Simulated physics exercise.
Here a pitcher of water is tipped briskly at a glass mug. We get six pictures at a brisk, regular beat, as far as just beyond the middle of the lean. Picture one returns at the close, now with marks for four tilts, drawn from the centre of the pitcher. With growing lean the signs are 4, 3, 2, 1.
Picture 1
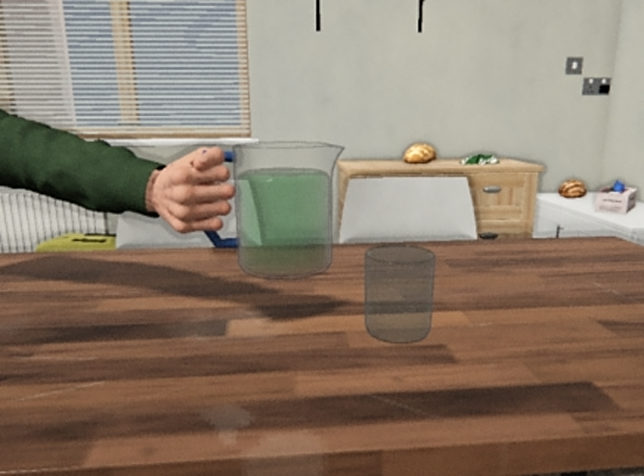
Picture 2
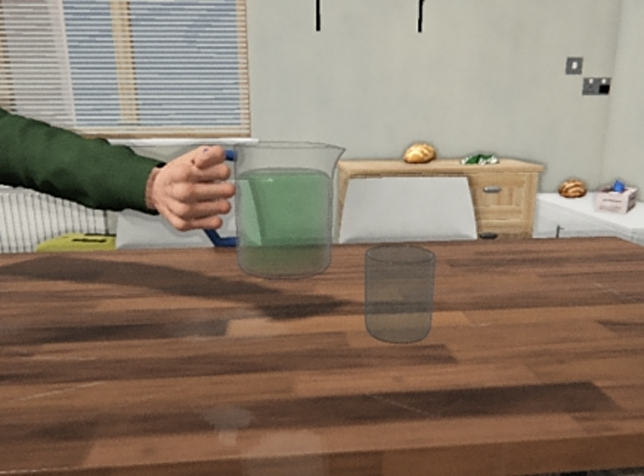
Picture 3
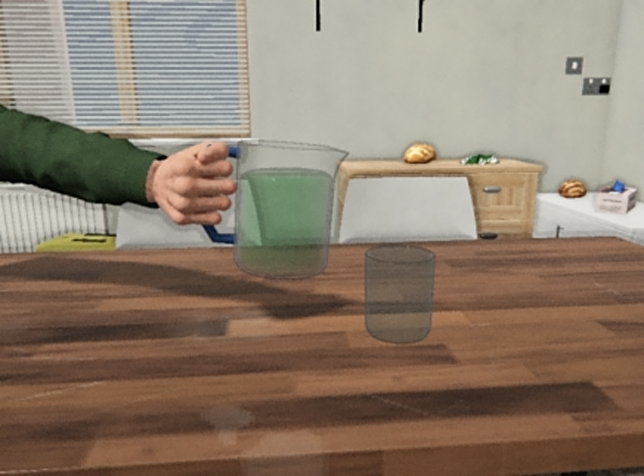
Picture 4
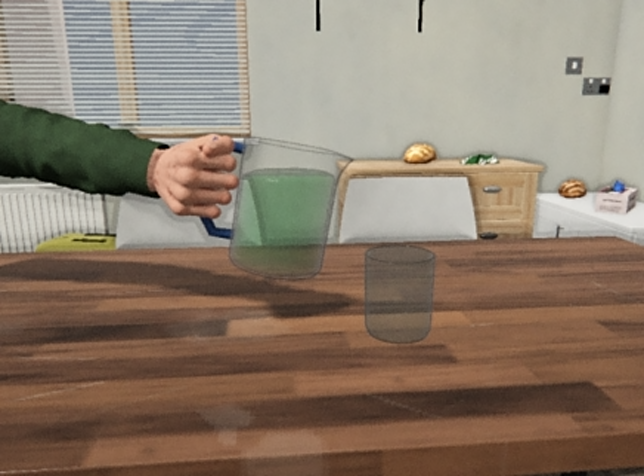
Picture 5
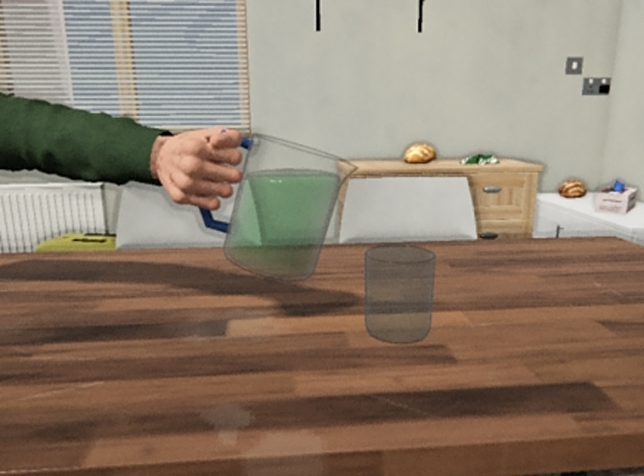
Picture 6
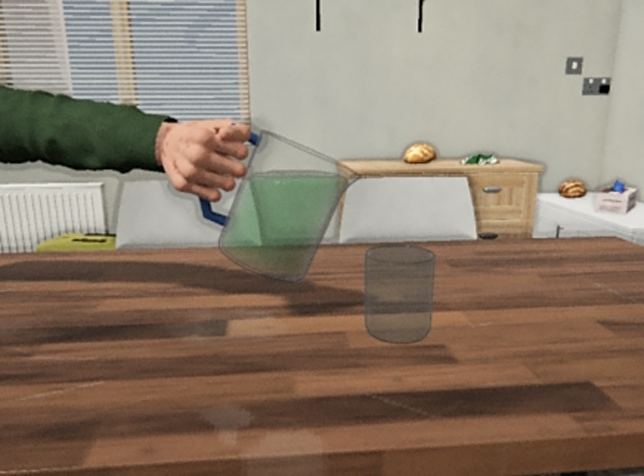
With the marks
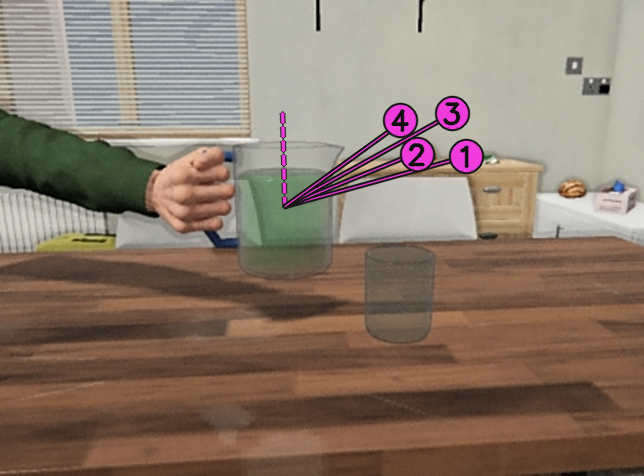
Clear pitcher of green liquid tilting gradually to the right in a green-sleeved hand, beside a glass on a wooden table.
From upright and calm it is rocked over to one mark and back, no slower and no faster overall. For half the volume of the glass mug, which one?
Line 4 does it best.
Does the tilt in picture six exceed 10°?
Yes.
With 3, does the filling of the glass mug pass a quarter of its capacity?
Yes, it does.
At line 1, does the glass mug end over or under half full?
Over.
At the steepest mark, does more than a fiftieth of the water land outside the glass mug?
Yes.
In magenta, 1 at (450, 160); 2 at (401, 159); 3 at (437, 121); 4 at (387, 132).
With 1, the glass mug ends with about 95 % of what it can hold; 13 % of the water is spilt.
With 2, the glass mug ends with about 90 % of what it can hold.
With 3, the glass mug ends with about 70 % of what it can hold.
With 4, the glass mug ends with about 48 % of what it can hold.
